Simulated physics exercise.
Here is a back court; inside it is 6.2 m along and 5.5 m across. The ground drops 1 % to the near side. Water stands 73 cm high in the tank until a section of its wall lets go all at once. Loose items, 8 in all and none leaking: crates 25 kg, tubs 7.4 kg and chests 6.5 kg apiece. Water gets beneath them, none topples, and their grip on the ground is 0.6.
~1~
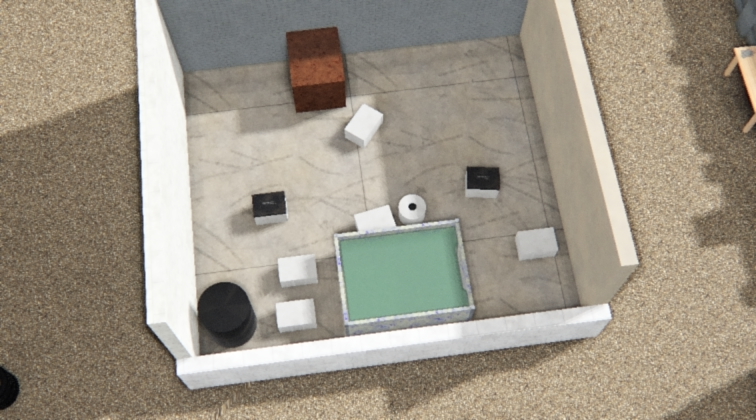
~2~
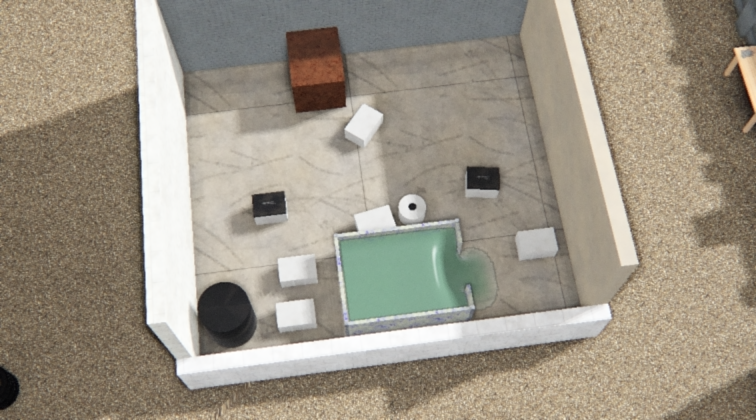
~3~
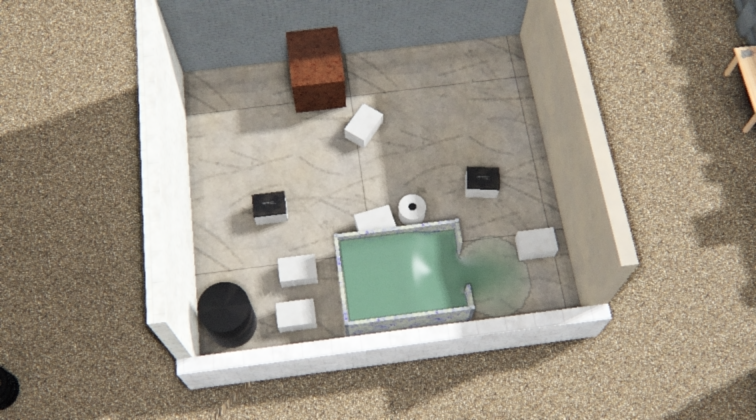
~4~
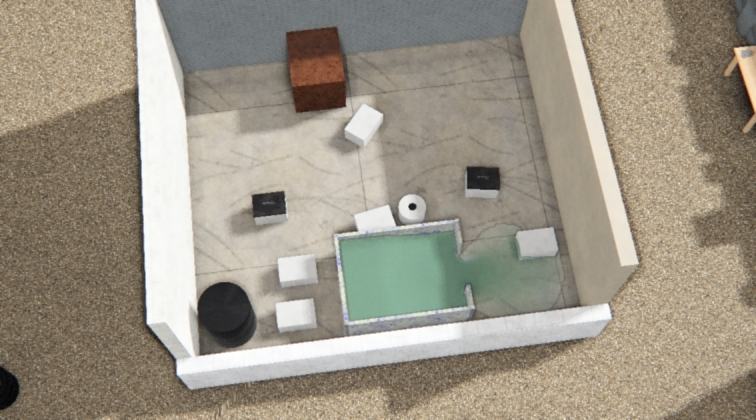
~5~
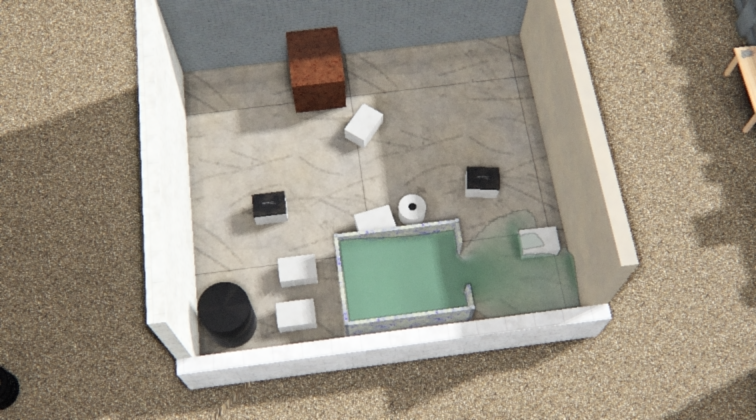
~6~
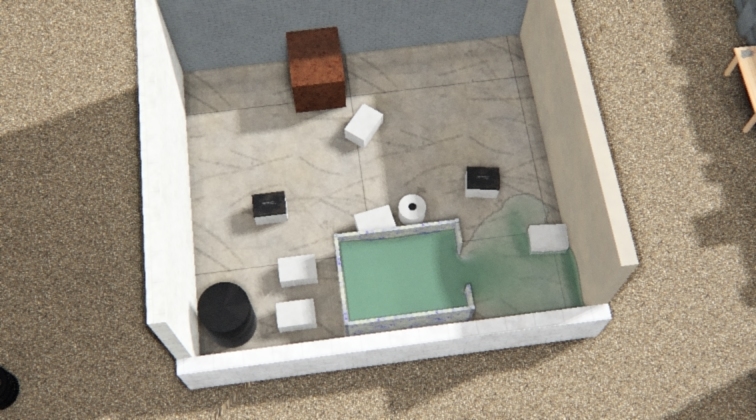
Green water poured out through a gap in the right side of a walled pool, spread across the court floor to the right-hand wall, and nudged a white box there slightly to the right.
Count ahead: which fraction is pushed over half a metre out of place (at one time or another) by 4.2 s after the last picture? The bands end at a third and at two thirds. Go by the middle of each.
Share: Under a third.
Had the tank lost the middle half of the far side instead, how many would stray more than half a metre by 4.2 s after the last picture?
In that case 4 of them.
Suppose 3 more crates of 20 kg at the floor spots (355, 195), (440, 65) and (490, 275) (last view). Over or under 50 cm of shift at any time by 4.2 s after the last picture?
In that order: Short of it, over, over.
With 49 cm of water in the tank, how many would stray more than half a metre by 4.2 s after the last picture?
Then 2.
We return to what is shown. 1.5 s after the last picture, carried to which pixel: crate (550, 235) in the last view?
Near (521, 172).
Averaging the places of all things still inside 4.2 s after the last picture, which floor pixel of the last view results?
Around (361, 208).
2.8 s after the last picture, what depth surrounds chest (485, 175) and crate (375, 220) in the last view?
Roughly 2 and 0 cm.
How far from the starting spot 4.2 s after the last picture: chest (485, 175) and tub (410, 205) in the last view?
In that order: 120 cm, 0 cm.
Then, 0.4 s after the last picture 0 of 8 are over 50 cm from their spots; 1 afloat.
Then, 1.5 s after the last picture 1 of 8 are over 50 cm from their spots; 0 afloat.
Then, 2.8 s after the last picture 2 of 8 are over 50 cm from their spots; 0 afloat.
Then, 4.2 s after the last picture 2 of 8 are over 50 cm from their spots, and 2 have been at some point; 0 afloat.
